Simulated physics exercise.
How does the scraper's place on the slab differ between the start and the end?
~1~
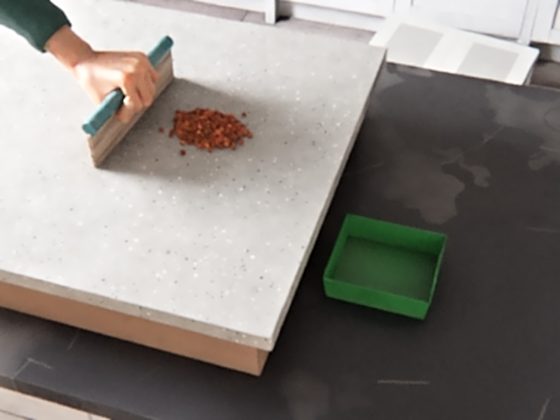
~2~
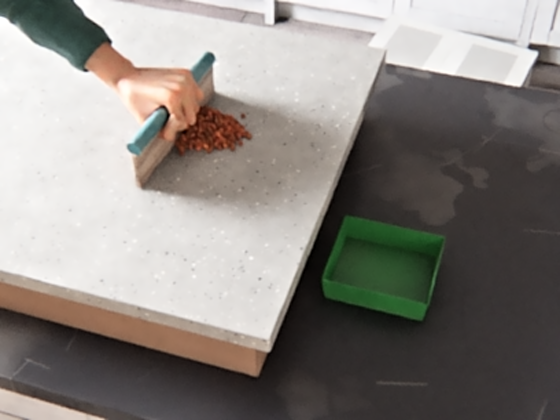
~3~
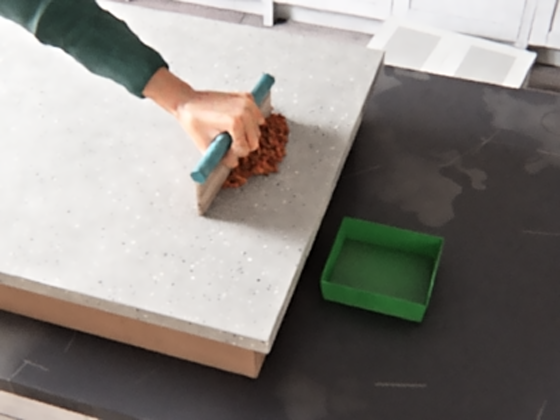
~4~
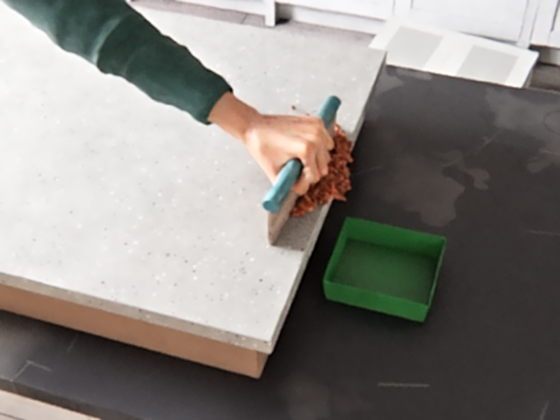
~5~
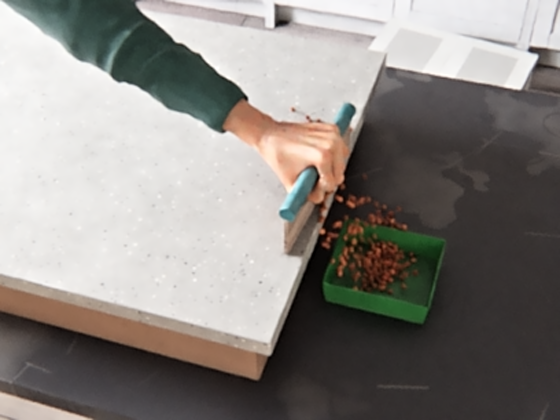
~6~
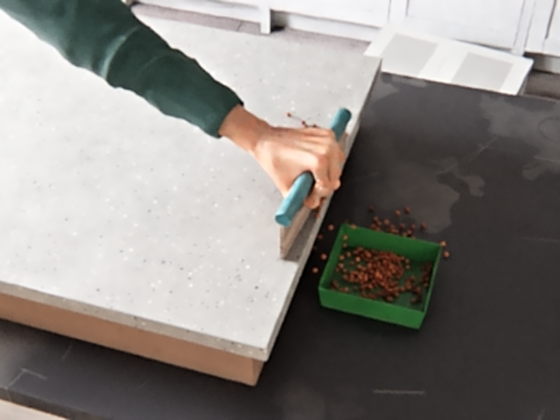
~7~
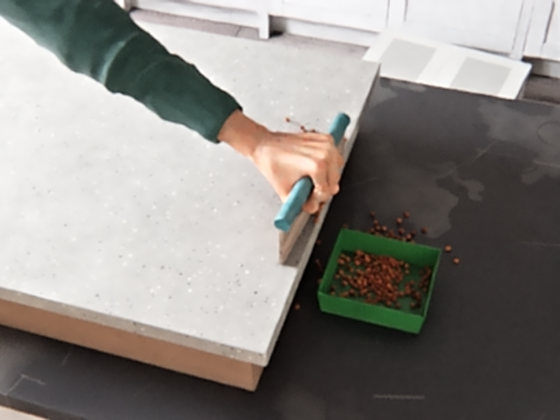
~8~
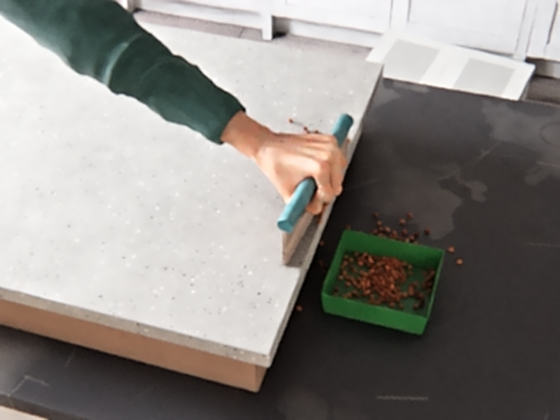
At the start the scraper is toward the upper left of the slab, behind the pile of pellets. By the end it is farther right and lower, at the slab's right edge beside the green tin.
